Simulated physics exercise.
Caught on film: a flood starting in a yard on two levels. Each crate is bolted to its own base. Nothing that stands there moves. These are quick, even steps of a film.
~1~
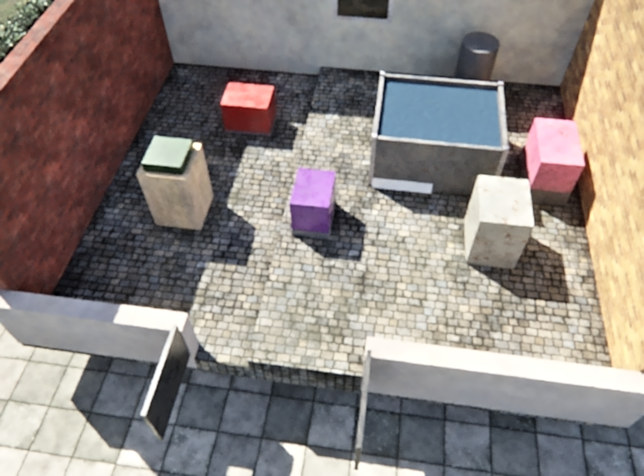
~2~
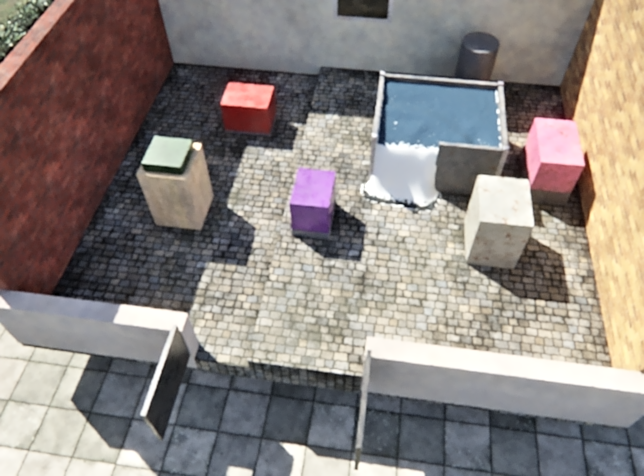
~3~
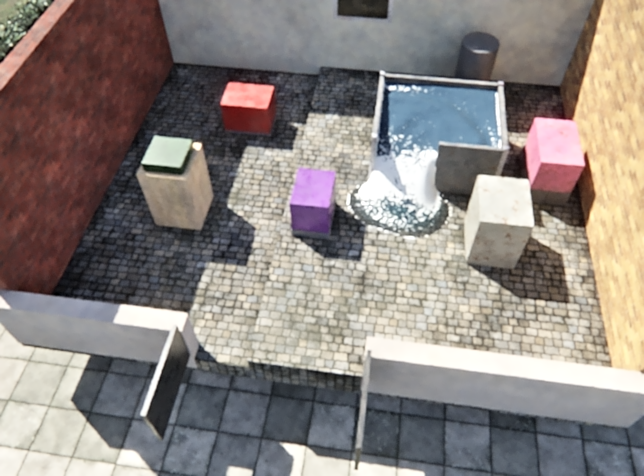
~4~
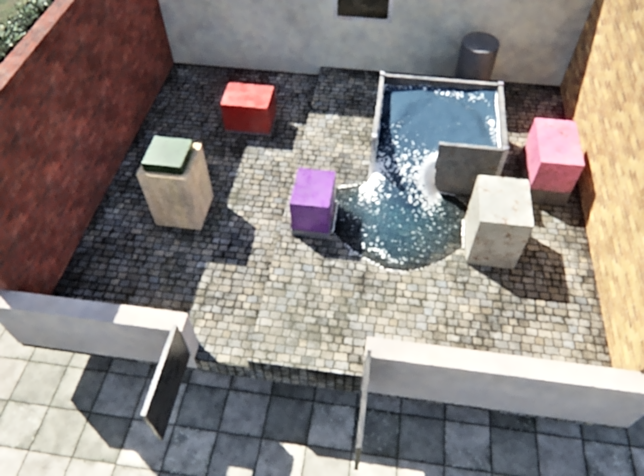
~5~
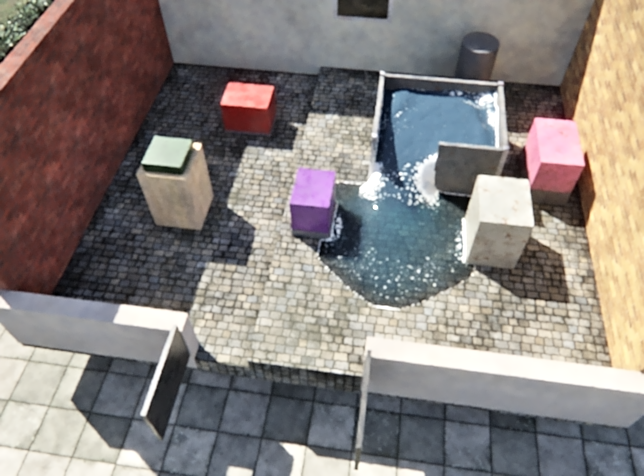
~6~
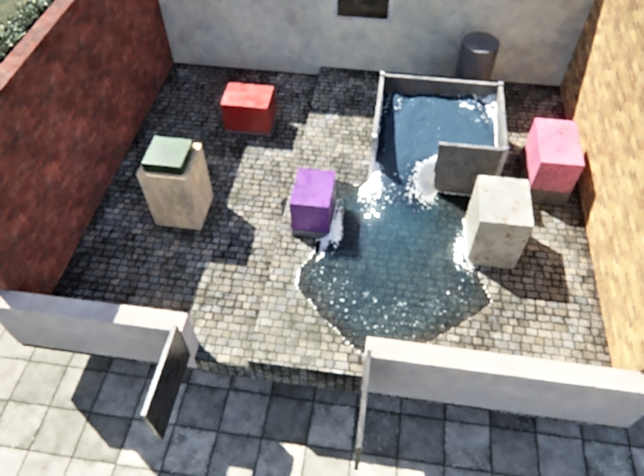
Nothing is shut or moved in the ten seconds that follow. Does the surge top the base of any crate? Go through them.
One by one: The red crate stays dry; the purple crate gets wet; the pink crate stays dry.
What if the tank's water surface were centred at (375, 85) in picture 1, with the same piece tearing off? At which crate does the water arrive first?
I say the purple crate.
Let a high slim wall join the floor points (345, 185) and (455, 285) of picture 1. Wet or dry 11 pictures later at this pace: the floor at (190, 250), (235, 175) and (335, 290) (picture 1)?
In turn: No water, clear, free of water.
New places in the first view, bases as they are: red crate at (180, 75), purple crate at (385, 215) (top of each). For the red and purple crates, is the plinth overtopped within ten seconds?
Red ends up wet, purple is soaked.
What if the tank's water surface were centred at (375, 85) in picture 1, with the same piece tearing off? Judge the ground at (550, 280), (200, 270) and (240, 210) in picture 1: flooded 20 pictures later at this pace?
As listed: Wet, under water, flooded.
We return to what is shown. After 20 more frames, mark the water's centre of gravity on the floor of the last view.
At about (432, 229).
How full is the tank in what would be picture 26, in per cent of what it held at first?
Near 28 in a hundred.
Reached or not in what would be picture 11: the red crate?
In short: At red still dry.
A moment on, water covers 25 % of the floor; the red crate not reached, the purple crate water round its plinth, the pink crate water round its plinth.
Next, water covers 30 % of the floor; the red crate not reached, the purple crate water round its plinth, the pink crate water round its plinth.
Then, water covers 35 % of the floor; the red crate not reached, the purple crate water round its plinth, the pink crate water round its plinth.
Later, water covers 45 % of the floor; the red crate water round its plinth, the purple crate water round its plinth, the pink crate water round its plinth.
In the end, water covers 55 % of the floor; the red crate stayed above the water, the purple crate was topped, the pink crate stayed above the water.
